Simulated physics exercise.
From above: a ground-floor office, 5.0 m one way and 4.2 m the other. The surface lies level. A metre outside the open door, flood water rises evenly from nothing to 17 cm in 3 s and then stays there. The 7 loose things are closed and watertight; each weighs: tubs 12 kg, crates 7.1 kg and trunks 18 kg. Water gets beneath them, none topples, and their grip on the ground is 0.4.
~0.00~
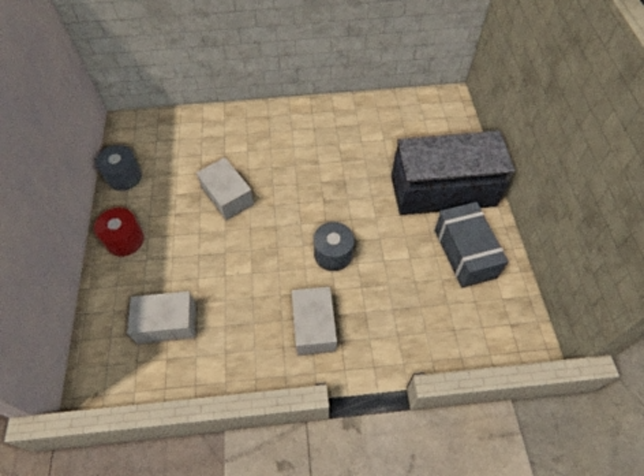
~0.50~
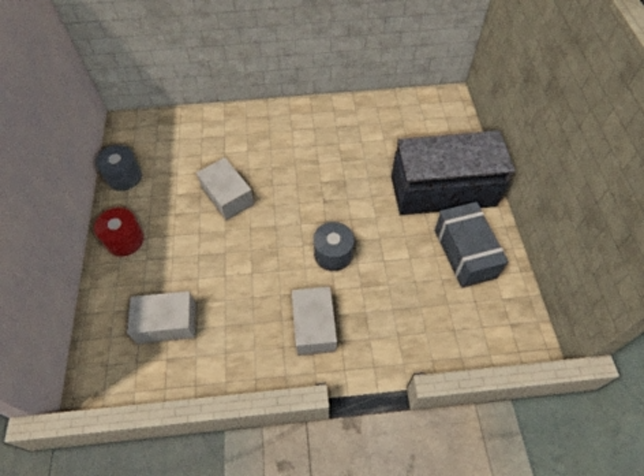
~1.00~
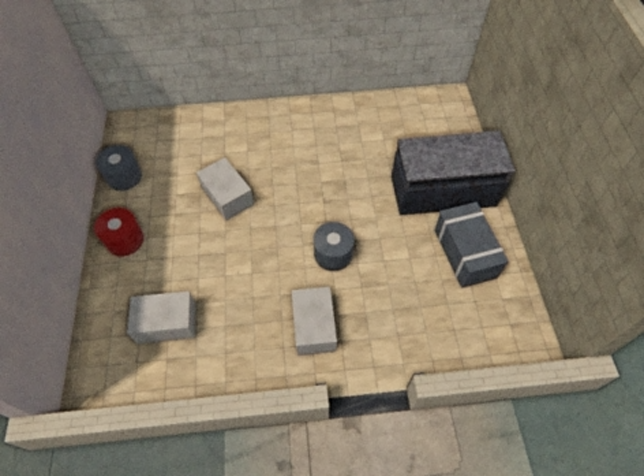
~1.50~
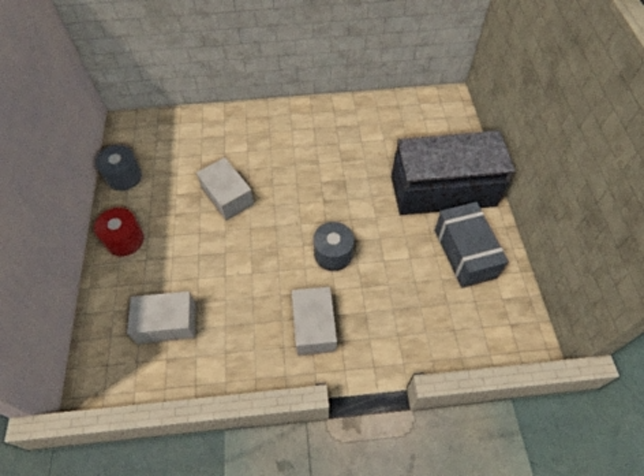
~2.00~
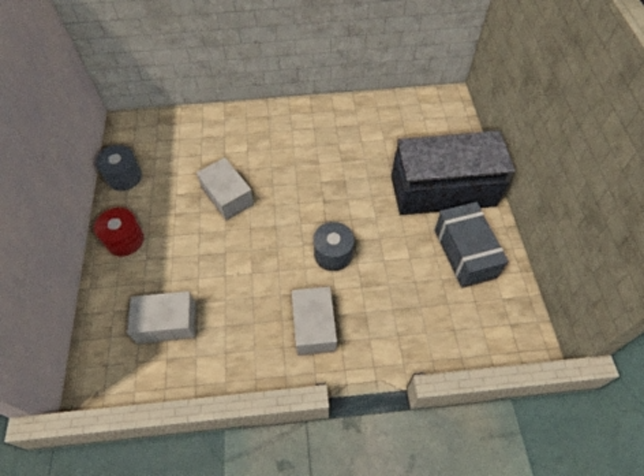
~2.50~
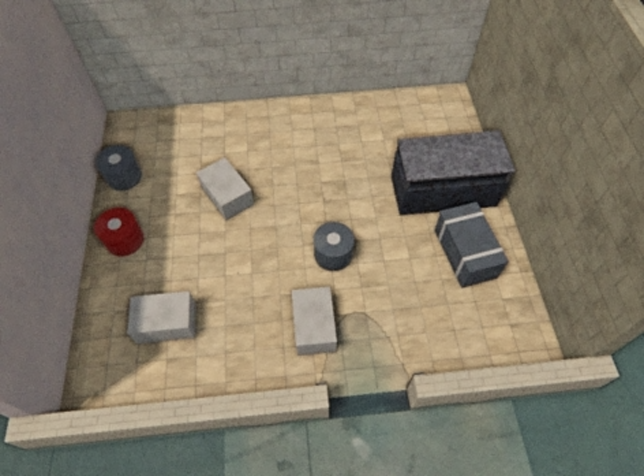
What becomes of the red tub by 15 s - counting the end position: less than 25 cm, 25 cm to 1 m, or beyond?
Red tub barely shifts.
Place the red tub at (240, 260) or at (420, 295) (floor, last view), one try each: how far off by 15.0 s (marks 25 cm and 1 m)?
In turn: It holds its place; it holds its place.
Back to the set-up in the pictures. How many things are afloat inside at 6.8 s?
0 of them.
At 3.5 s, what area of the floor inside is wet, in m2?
Roughly 3.0 m2.
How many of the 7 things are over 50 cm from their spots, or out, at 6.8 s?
1 of them.
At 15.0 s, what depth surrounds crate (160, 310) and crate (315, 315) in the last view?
Roughly 3 and 4 cm.
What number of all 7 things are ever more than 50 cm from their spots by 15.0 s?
3 of them.
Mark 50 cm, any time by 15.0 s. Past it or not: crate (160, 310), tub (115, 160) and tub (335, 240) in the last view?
In that order: Short of it, under, less.
After 3.5 s the red tub is near (115, 224), 0.0 m from its start, aground; 0 afloat.
After 6.8 s the red tub is near (115, 224), 0.0 m from its start, aground; 0 afloat.
After 11.0 s the red tub is near (115, 224), 0.0 m from its start, aground; 2 afloat.
After 15.0 s the red tub is near (115, 224), 0.0 m from its start, aground; 5 afloat.
